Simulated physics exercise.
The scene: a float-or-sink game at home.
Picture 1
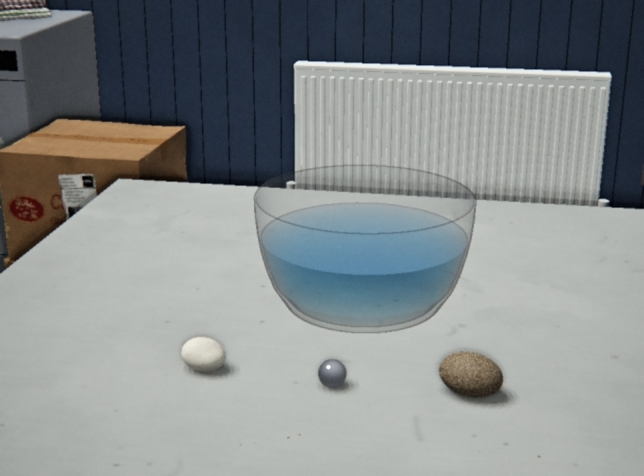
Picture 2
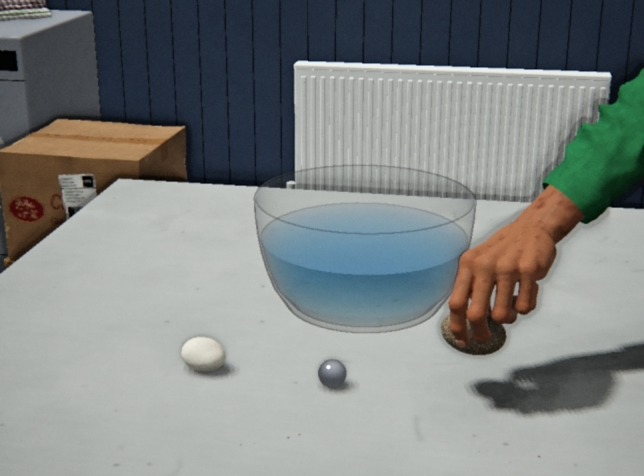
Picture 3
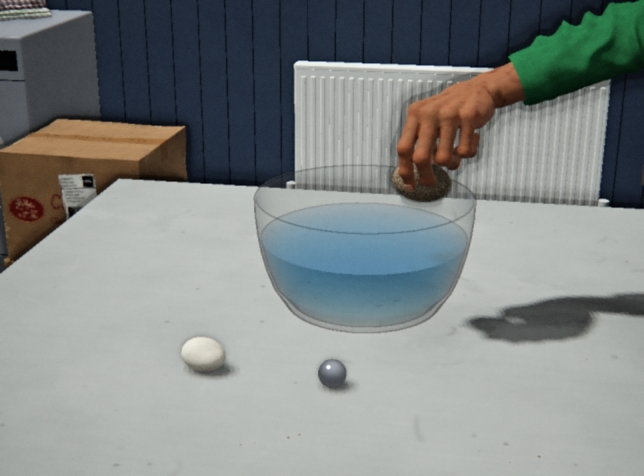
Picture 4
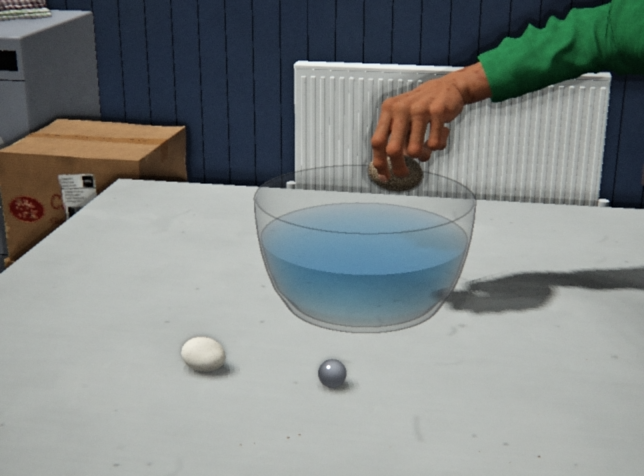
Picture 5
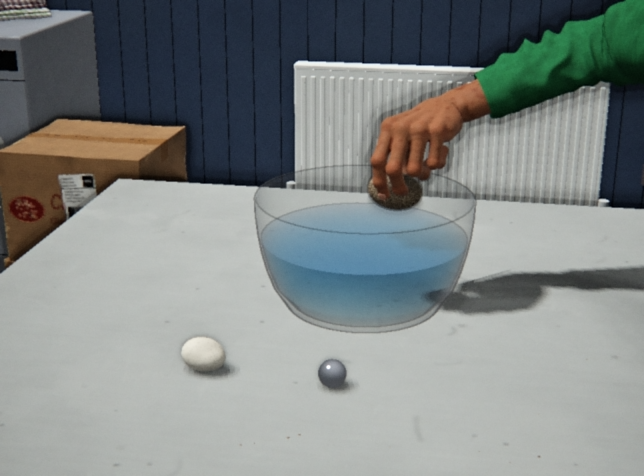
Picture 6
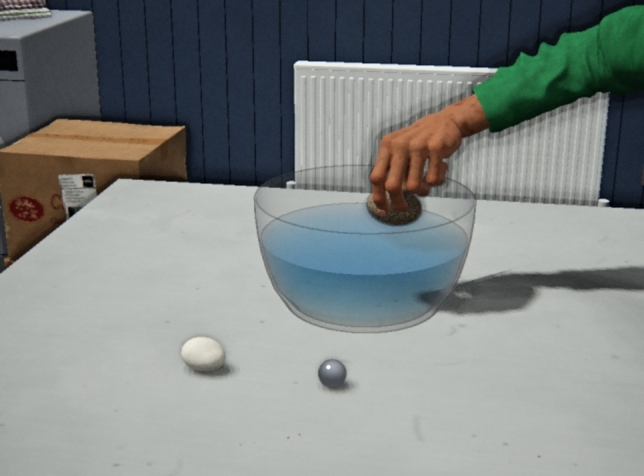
To begin with, a white egg, a small grey ball and a brown stone sit in a row before a clear bowl of blue water. A hand in a green sleeve reaches in from the right, picks up the stone and carries it over the bowl. It then lowers the stone to just above the water.
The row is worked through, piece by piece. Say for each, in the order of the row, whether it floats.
The left one goes to the bottom, the middle one goes to the bottom, the right one goes to the bottom.
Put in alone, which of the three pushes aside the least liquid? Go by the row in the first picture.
That is the one in the middle.
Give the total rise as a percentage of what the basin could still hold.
I make it 4 per cent.
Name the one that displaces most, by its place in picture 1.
I say the right one.
Soon after, the stone goes to the bottom.
Later, the steel ball goes to the bottom.
In the end, the egg goes to the bottom; afloat, none of them.
